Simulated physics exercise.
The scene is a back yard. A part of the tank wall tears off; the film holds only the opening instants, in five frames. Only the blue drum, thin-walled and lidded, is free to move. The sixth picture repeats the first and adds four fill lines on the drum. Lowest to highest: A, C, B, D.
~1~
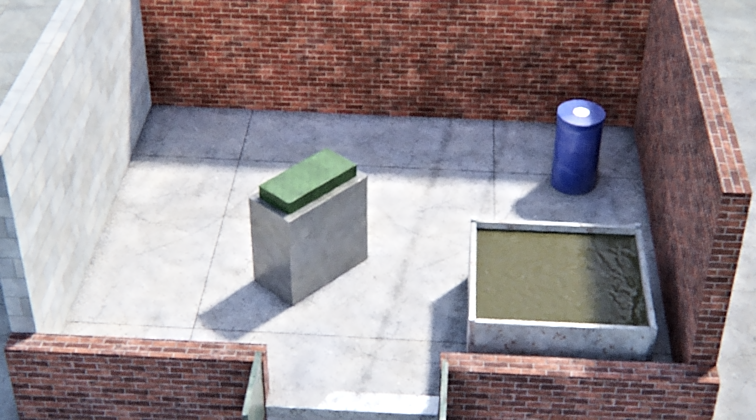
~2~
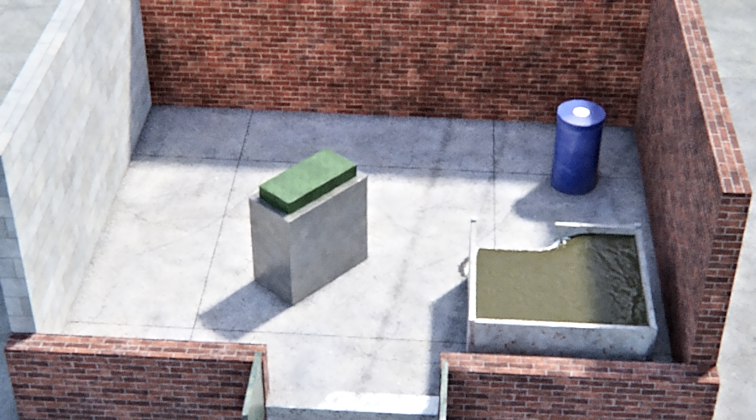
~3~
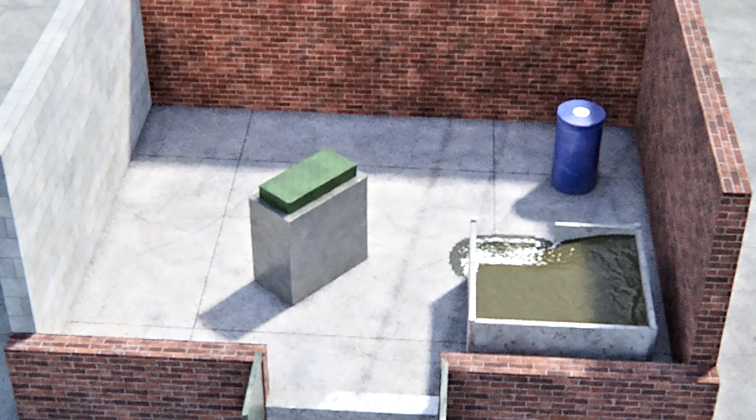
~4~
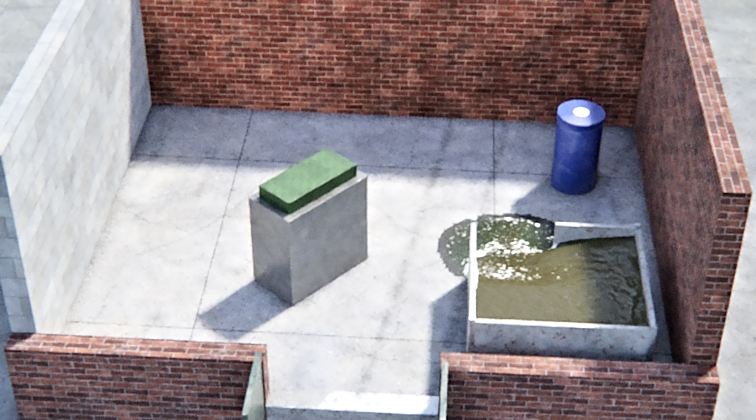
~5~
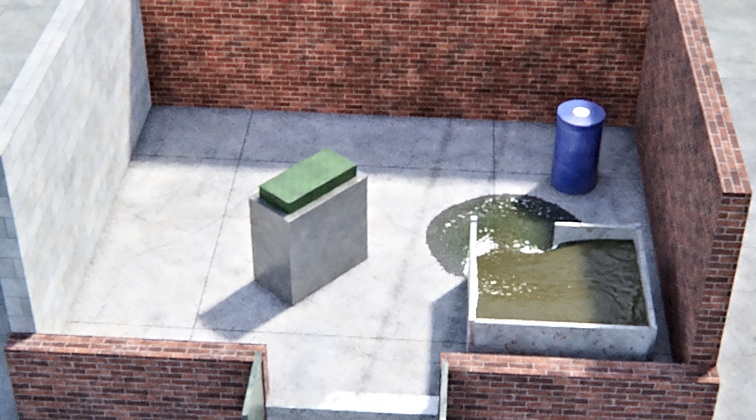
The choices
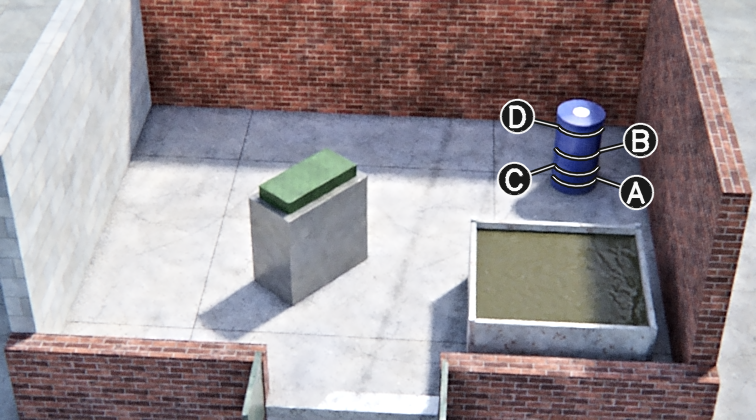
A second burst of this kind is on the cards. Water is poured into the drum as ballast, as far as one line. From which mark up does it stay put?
Level C.
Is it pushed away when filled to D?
No, not at all.
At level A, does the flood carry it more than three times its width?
No, it does not.
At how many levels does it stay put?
Three.
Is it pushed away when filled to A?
Yes.
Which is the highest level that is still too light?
It is A.
On the marked copy, A at (575, 186); B at (578, 158); C at (576, 174); D at (581, 135); from the bottom up A, C, B, D.
For level A, it is pushed about its own width away.
For level B, it does not move.
For level C, it does not move.
For level D, it does not move.
